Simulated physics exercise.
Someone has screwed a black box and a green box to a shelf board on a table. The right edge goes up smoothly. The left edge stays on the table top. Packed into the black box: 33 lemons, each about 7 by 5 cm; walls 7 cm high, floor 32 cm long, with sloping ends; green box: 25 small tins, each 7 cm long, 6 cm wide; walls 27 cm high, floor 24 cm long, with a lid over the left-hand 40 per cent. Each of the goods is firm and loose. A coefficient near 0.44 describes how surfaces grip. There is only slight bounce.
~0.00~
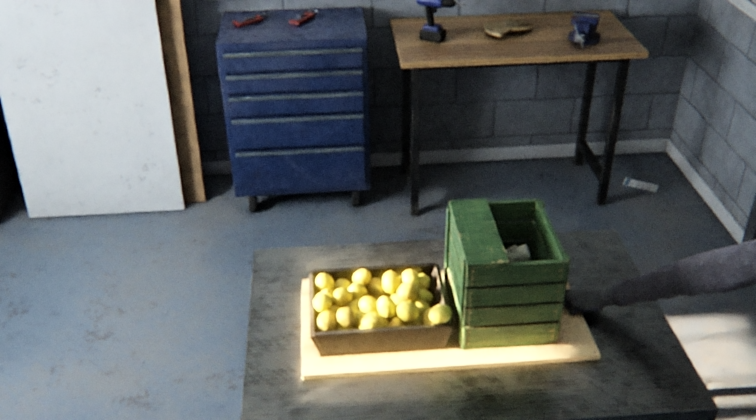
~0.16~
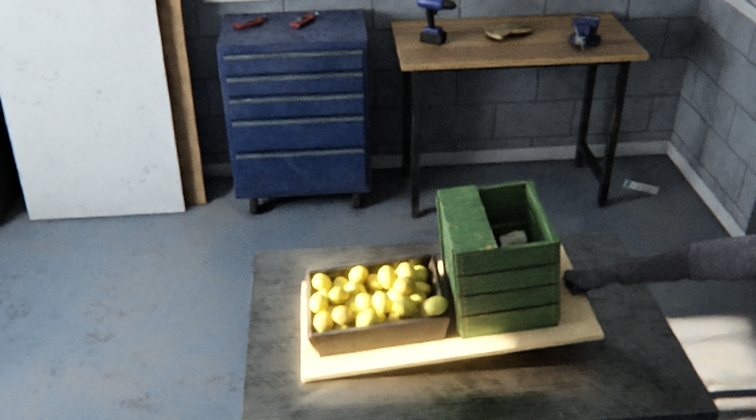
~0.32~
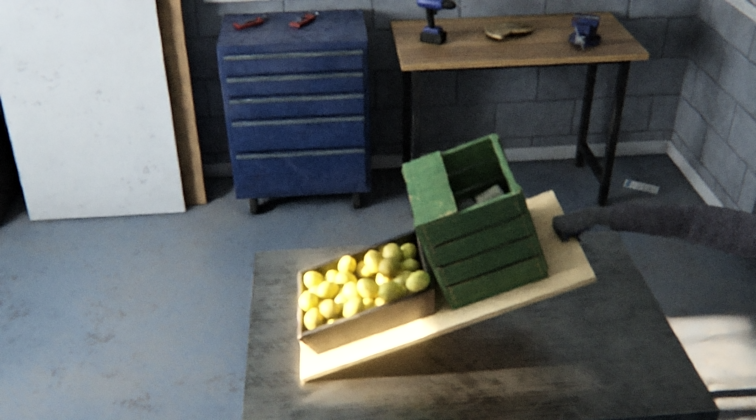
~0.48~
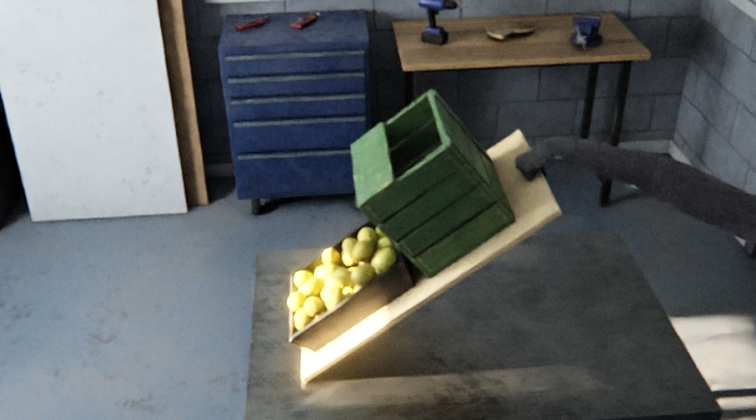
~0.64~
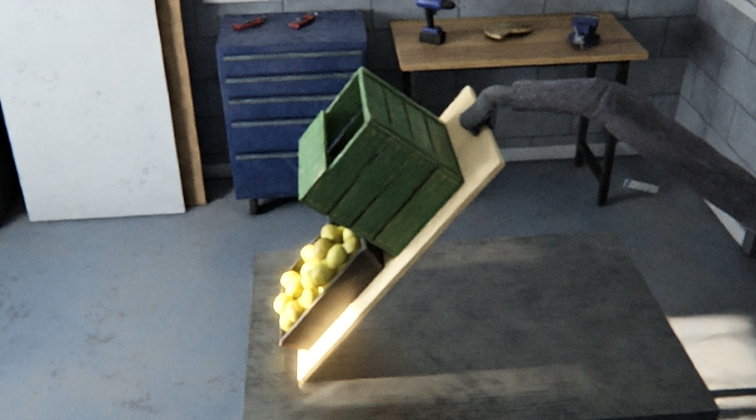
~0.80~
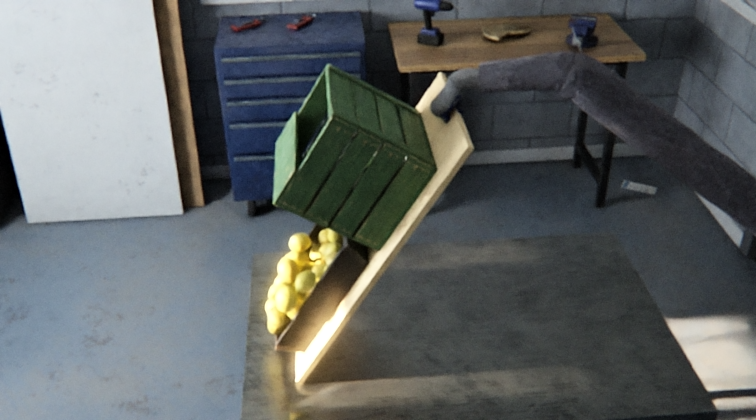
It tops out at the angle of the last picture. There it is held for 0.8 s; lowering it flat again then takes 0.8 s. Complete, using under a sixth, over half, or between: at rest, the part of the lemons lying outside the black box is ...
It is between a sixth and a half.
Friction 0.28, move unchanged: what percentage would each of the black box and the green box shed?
Then the black box sheds 40 per cent, while the green box sheds 0 per cent.
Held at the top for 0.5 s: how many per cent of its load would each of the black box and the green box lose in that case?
That would cost black box 40 per cent of its load and green box 0 per cent.
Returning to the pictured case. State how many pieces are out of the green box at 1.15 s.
Estimate for the green box by then: Some 0 out.
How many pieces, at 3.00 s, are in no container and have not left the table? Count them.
Around 3 in all.
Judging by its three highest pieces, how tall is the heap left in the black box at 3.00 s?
Around 10 centimetres.
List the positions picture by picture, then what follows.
In the first picture (each is followed by its nearest rim corner in this view), black box, (314, 334); green box, (472, 266); 0° from level; none out.
Black box, (311, 335); green box, (460, 254); 6° from level, in the second picture.
Black box, (301, 335); green box, (422, 226); 20° from level, in the third picture.
Black box, (292, 337); green box, (364, 204); 38° from level, in the fourth picture.
Black box, (281, 341); green box, (306, 198); 52° from level, in the fifth picture.
Black box, (276, 344); green box, (279, 200); 58° from level; none out, in the sixth picture.
After 1.15 s, tilt 58°; black box 21 in, 12 out and green box 25 in, 0 out.
After 1.59 s, tilt 58°; black box 20 in, 13 out and green box 25 in, 0 out.
After 2.21 s, tilt 8°; black box 20 in, 13 out and green box 25 in, 0 out.
Outcome (at 3.00 s), black box 20 in, 13 out and green box 25 in, 0 out. Asked share, 13 of 33, 39 per cent.
